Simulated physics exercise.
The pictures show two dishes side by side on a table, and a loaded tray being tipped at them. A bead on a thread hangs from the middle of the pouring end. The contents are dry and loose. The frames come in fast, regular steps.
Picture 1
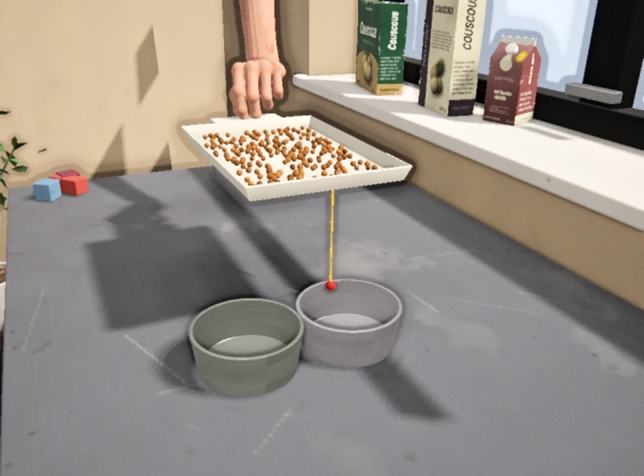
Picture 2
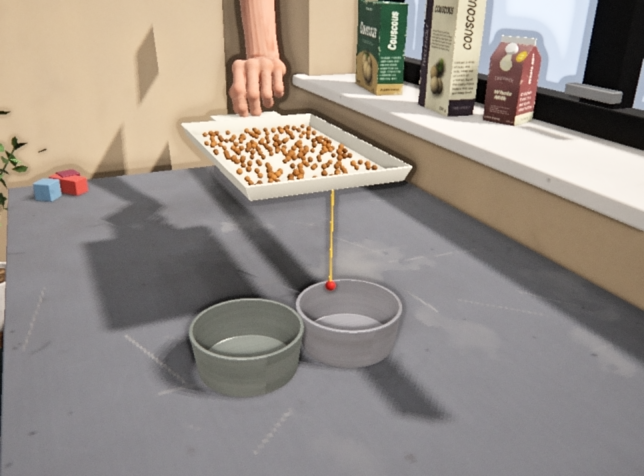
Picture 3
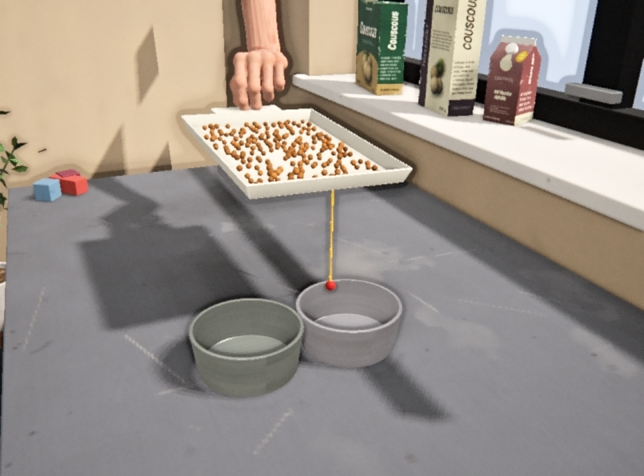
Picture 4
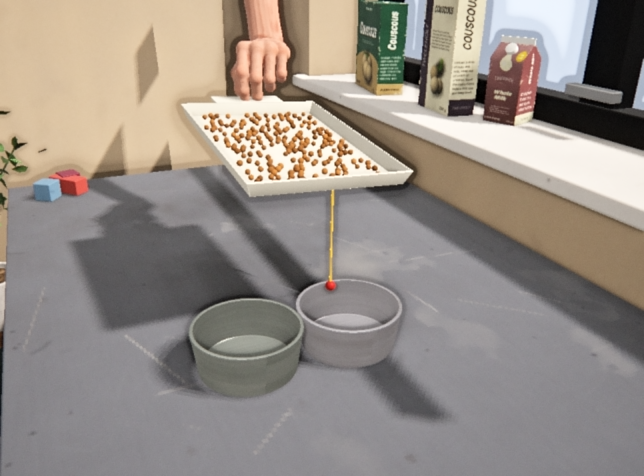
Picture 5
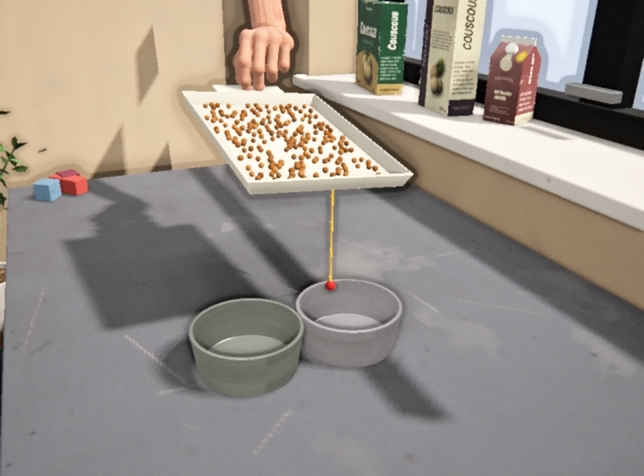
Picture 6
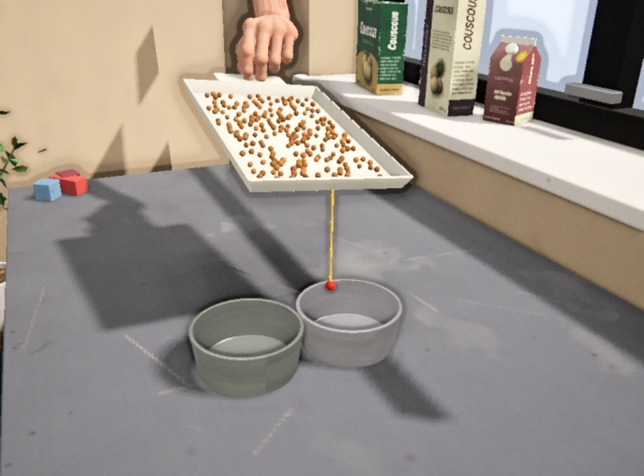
On a grey tabletop by a windowsill, a hand holds a pale tray of small brown balls above two empty dishes, a red bead hanging from its near edge, then gradually raises the far end, tilting the tray slightly.
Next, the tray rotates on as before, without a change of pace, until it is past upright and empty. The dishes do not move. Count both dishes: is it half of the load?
The two hold only the smaller part of the load.
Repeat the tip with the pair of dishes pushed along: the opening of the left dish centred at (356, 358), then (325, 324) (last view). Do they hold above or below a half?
At the first place not half, at the second above a half.
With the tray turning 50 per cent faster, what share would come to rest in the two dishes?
About 10 per cent.
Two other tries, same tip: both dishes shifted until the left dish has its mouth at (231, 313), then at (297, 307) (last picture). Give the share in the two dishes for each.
Roughly 10 per cent, and 100 per cent.
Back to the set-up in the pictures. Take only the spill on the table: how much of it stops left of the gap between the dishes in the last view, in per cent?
It comes to 0 per cent or so.
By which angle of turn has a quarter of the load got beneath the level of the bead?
Around 75° of tilt.
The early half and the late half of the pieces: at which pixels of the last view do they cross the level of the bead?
The first part at (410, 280); the rest at (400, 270).
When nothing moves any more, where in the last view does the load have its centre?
Near (420, 333).
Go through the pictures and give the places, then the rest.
Corners of the pouring end at (250, 185) and (404, 165), level; middle of the load at (283, 152), cereal balls; left dish at (266, 372); right dish at (373, 345); bead on its thread at (330, 286), in the first frame.
Corners of the pouring end at (250, 184) and (404, 166), level; middle of the load at (283, 150), in the second frame.
Corners of the pouring end at (251, 183) and (405, 167), tipped barely, lowest at the right corner; middle of the load at (283, 147), in the third frame.
Corners of the pouring end at (251, 181) and (405, 170), tipped a little, lowest at the right corner; middle of the load at (284, 141), in the fourth frame.
Corners of the pouring end at (252, 179) and (405, 172), tipped a little, lowest at the right corner; middle of the load at (285, 136), in the fifth frame.
Corners of the pouring end at (253, 177) and (406, 174), tipped a little, lowest at the right corner; middle of the load at (288, 135); left dish at (266, 372); right dish at (373, 345), in the sixth frame.
Soon after the last picture, tray tipped steeply; most on the tray; a stray few in the right dish; a small part outside both; a stray few in the air.
A little later, tray tipped right over; a stray few on the tray; about a quarter in the right dish; about two thirds outside both; a small part in the air.
Later still, tray tipped past a quarter turn; about a quarter in the right dish; most outside both.
At rest, tray tipped past a quarter turn; none in the left dish; about a quarter in the right dish; most outside both.
